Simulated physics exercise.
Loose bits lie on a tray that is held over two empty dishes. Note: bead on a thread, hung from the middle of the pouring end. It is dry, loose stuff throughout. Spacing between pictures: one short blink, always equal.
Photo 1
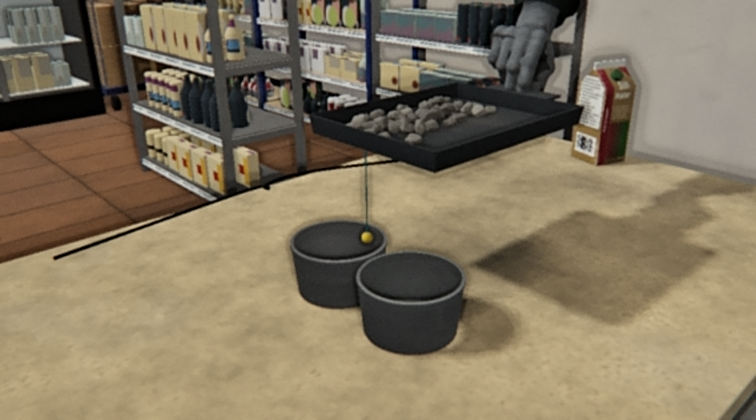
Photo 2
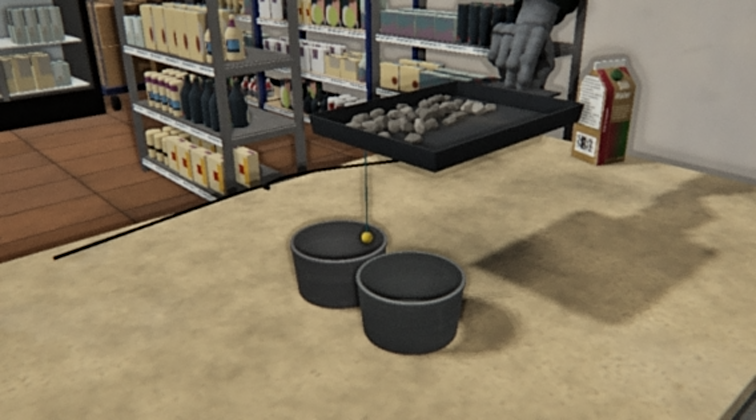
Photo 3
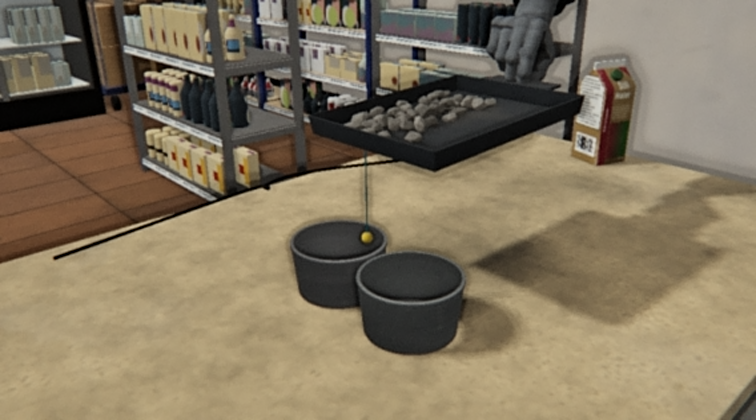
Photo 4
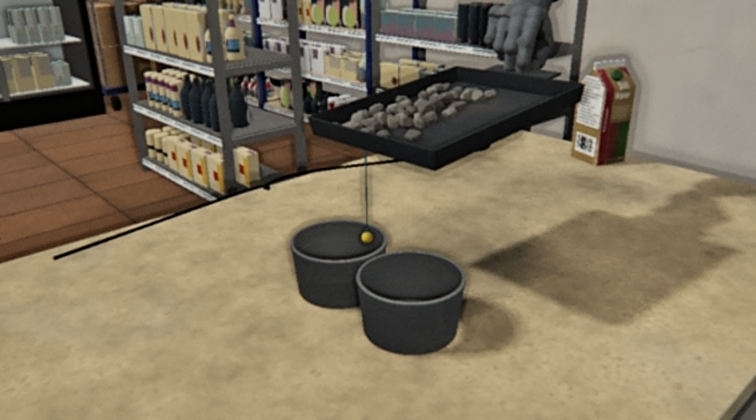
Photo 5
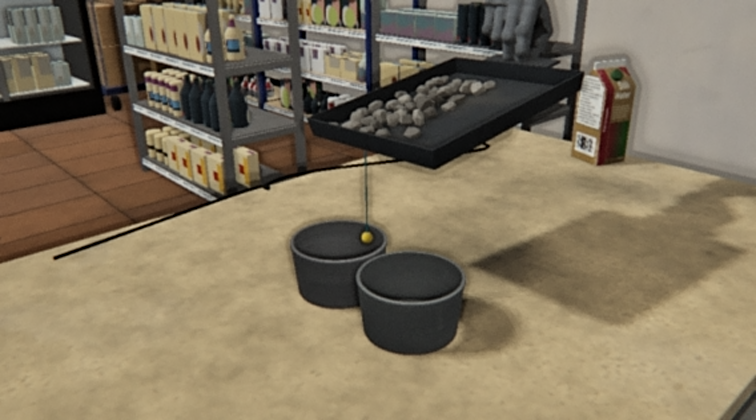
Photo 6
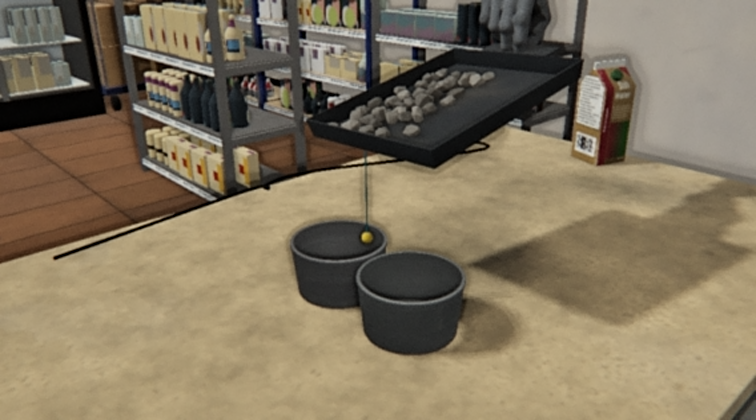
In a shop with stocked shelves and a reddish-brown tiled floor, a fixed view looks down across a mottled tan counter. A dark gloved or mechanical hand is at the far side of a black tray of grey gravel, above two round dark dishes, with a yellow bead hanging on a thread and a carton at right. The tray's far side rises slowly as the hand shifts upward, while the gravel, bead and dishes barely move.
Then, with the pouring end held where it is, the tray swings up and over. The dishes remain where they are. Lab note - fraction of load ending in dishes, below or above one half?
The dishes end up holding not even half.
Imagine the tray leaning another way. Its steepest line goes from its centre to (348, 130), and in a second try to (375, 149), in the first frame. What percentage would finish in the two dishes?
Around 70 per cent first, around 20 per cent next.
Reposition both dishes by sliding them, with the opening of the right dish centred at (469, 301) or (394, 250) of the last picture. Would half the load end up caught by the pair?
First try: A minority; second try: A minority.
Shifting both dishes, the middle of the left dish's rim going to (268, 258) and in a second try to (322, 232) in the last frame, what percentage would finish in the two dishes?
Approximately 60 percent, followed by approximately 50 percent.
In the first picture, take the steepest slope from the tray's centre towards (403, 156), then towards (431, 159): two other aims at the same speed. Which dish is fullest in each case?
Rightward dish at the first place, Rightward dish at the second.
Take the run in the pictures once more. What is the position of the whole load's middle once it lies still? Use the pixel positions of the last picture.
Near pixel (292, 293).
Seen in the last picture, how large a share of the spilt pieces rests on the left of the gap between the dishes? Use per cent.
My estimate is some 100 per cent.
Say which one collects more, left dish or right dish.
More ends up in the dish to the left.
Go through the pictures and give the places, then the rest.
The first picture shows corners of the pouring end at (313, 114) and (436, 151), level; middle of the load at (414, 118), bits of gravel; left dish at (302, 274); right dish at (372, 316); bead on its thread at (367, 238).
The second picture shows corners of the pouring end at (313, 115) and (435, 150), level; middle of the load at (414, 117).
The third picture shows corners of the pouring end at (312, 115) and (435, 150), tipped barely, lowest at the left corner; middle of the load at (413, 114).
The fourth picture shows corners of the pouring end at (311, 116) and (434, 149), tipped a little, lowest at the left corner; middle of the load at (413, 110).
The fifth picture shows corners of the pouring end at (311, 117) and (432, 148), tipped a little, lowest at the left corner; middle of the load at (412, 106).
The sixth picture shows corners of the pouring end at (310, 119) and (431, 148), tipped a little, lowest at the left corner; middle of the load at (411, 105); left dish at (302, 274); right dish at (372, 316).
Soon, tray tipped steeply; all on the tray.
A while on, tray tipped right over; about two thirds on the tray; a small part in the left dish; a small part outside both; about a quarter in the air.
Towards the end, tray tipped past a quarter turn; about a third in the left dish; about two thirds outside both.
Finally, tray tipped past a quarter turn; none in the right dish; about a third in the left dish; about two thirds outside both.
